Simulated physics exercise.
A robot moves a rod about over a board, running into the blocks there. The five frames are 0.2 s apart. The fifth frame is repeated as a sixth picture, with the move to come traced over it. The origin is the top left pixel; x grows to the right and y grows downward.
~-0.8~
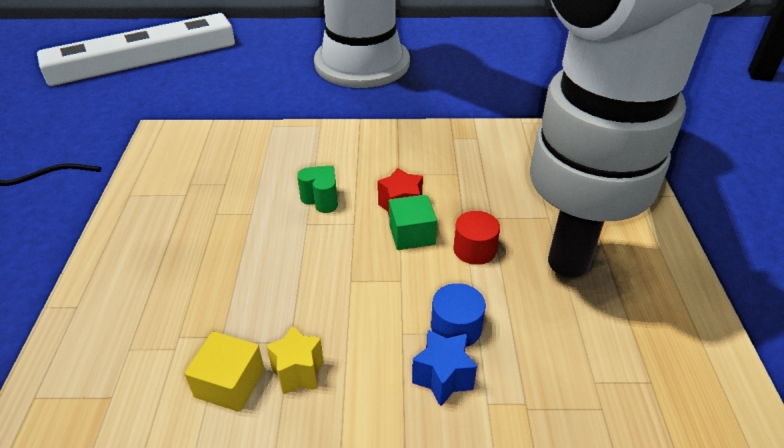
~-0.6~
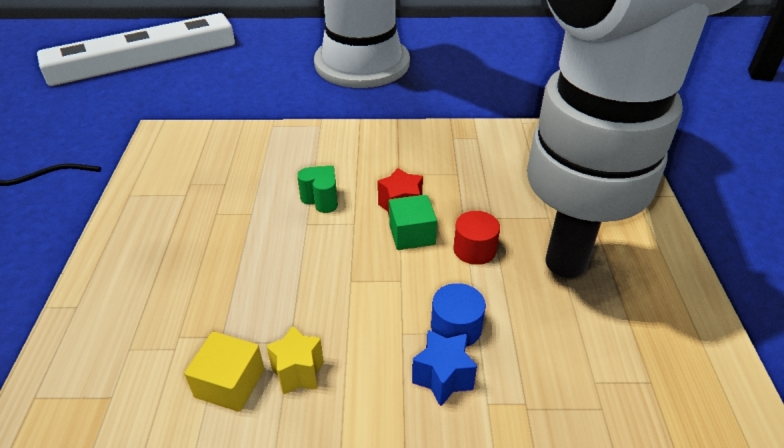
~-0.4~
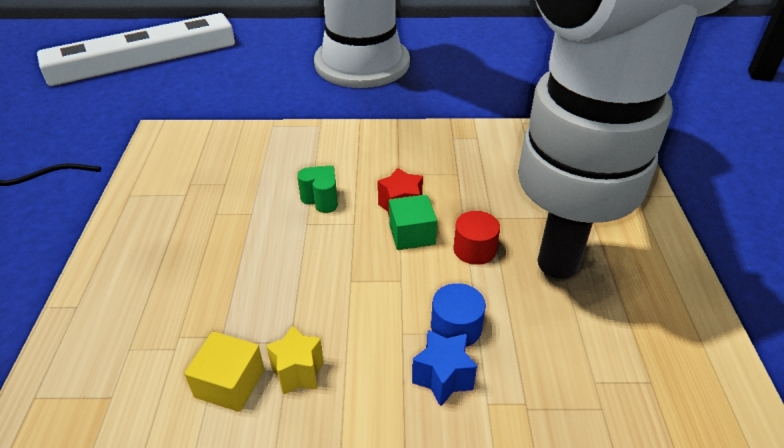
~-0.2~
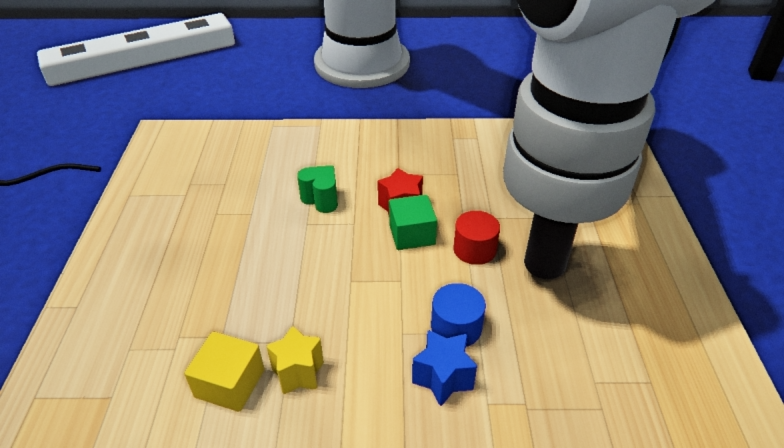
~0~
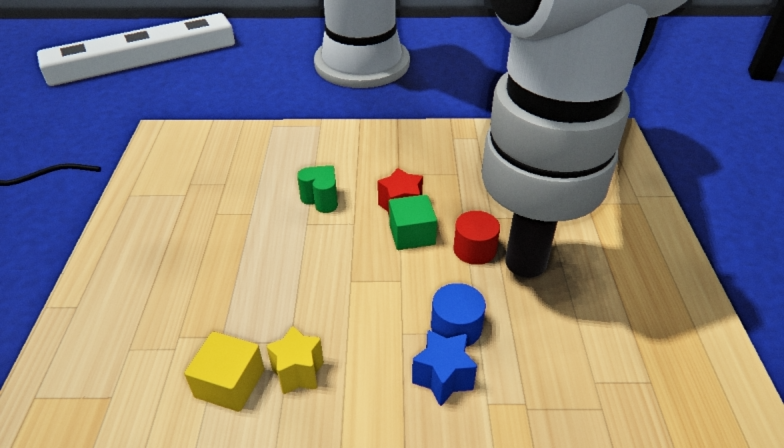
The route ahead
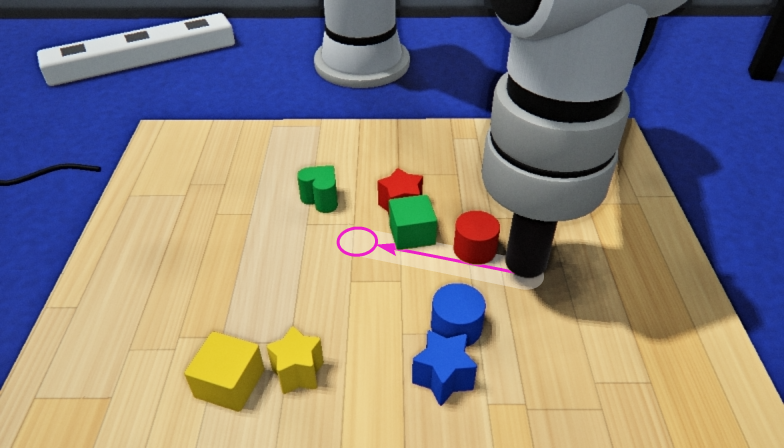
A robot arm moves its black rod slightly left over the board, nearing the red cylinder.
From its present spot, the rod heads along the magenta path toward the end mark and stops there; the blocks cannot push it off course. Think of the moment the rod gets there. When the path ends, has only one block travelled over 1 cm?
No, it doesn't check out.
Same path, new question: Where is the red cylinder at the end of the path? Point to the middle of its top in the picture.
It should be at about (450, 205).
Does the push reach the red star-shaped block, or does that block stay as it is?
That block will leave its spot.
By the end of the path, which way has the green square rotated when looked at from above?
With the clock.
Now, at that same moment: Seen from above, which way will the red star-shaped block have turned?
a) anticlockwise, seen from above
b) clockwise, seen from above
The correct letter is b.
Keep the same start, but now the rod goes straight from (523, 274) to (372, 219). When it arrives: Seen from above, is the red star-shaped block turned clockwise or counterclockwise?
It goes anticlockwise.
The line goes straight from (523, 274) to (357, 241).
On the path given first. One third of the way, rod (467, 253); green square (410, 209); red cylinder (453, 210).
Two thirds of the way, rod (410, 242); red star-shaped block (395, 174), turned 20° clockwise; green square (387, 199), turned 20° clockwise; red cylinder (450, 205).
At the end, rod (357, 232); green heart block unmoved; red star-shaped block (394, 169), turned 45° clockwise; green square (359, 187), turned 75° clockwise; red cylinder (450, 205).
